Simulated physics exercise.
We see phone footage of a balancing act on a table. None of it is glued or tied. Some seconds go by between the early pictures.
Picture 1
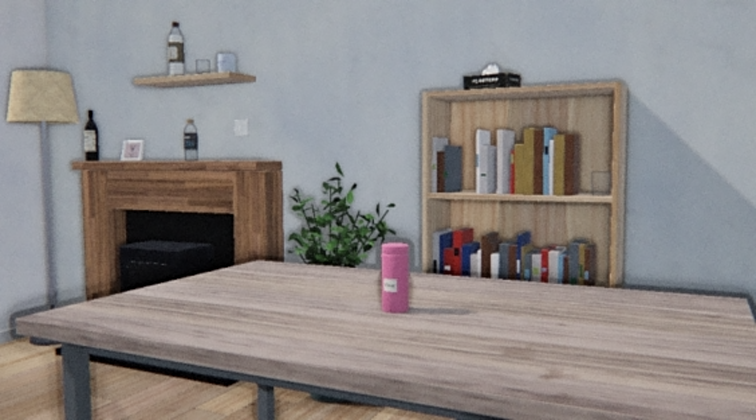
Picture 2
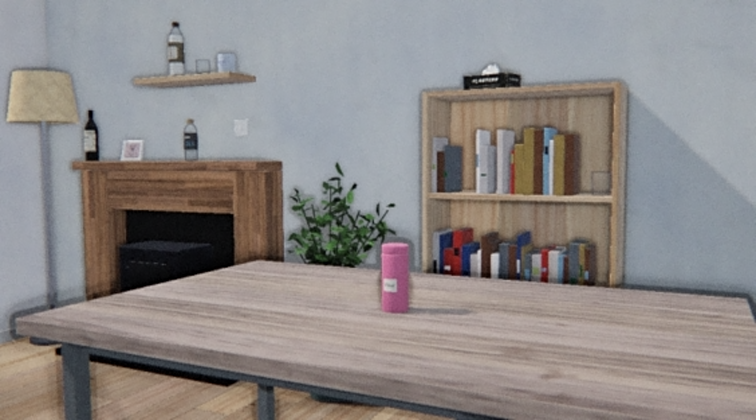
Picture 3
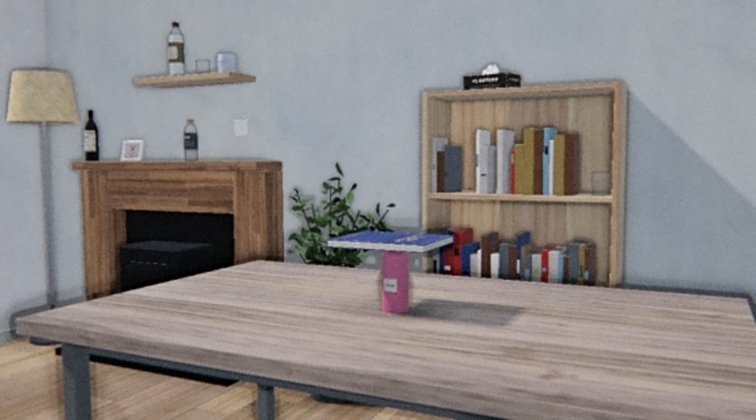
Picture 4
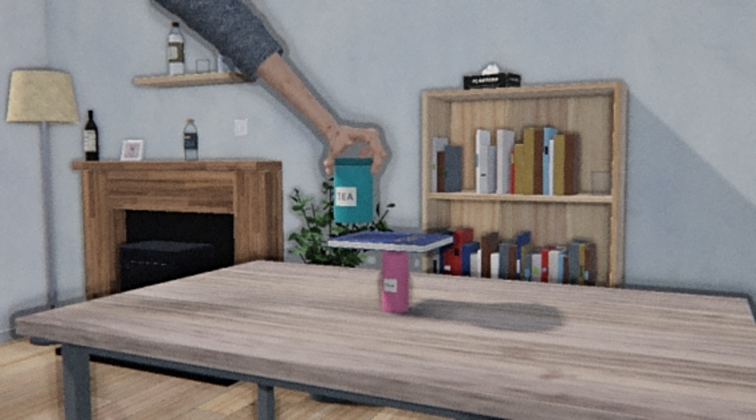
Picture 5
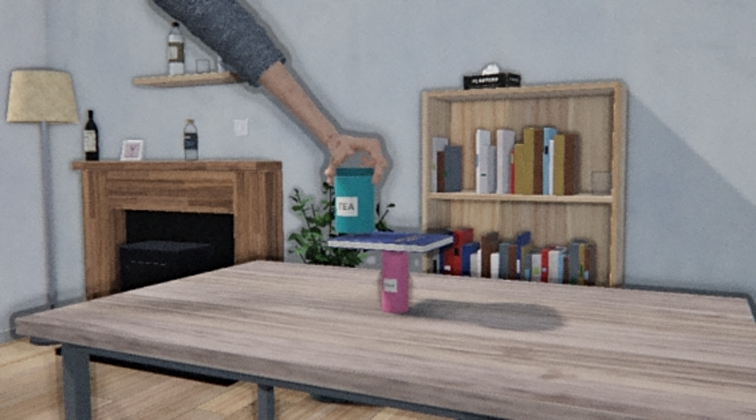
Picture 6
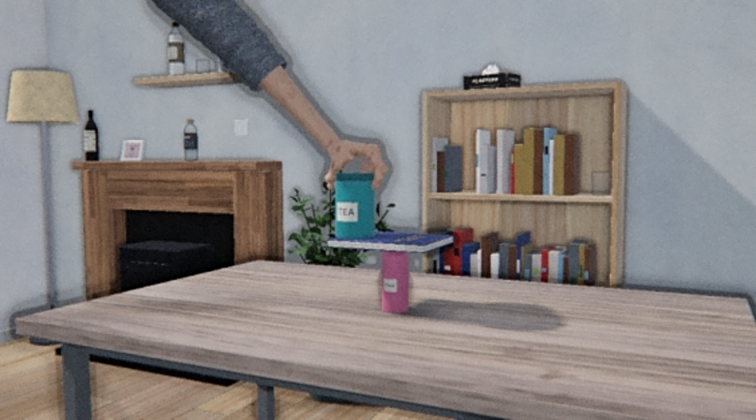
A hand lowering a turquoise tea jar onto the left side of a blue book lying across an upright pink container.
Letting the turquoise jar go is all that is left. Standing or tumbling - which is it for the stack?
It ends up tumbling down.
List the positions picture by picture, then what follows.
In the first frame, the last thing is not in view yet.
In the second frame, the last thing is not in view yet.
In the third frame, the last thing is not in view yet; blue book (392, 241).
In the fourth frame, coming down; turquoise jar (354, 190); blue book (392, 241).
In the fifth frame, coming down; turquoise jar (355, 200); blue book (392, 241).
In the sixth frame, in place under the hand; turquoise jar (355, 205); blue book (392, 241).
Then, 0.40 s on from there, turquoise jar now fallen; blue book turned 63° from how it was put.
Then, 0.50 s on from there, blue book now fallen.
Then, 0.80 s on from there, things are still on the move.
Then, 1.20 s on from there, pink jar shifted a little.
In the end, fallen, blue book and turquoise jar; pink jar unmoved. The stack gives way.
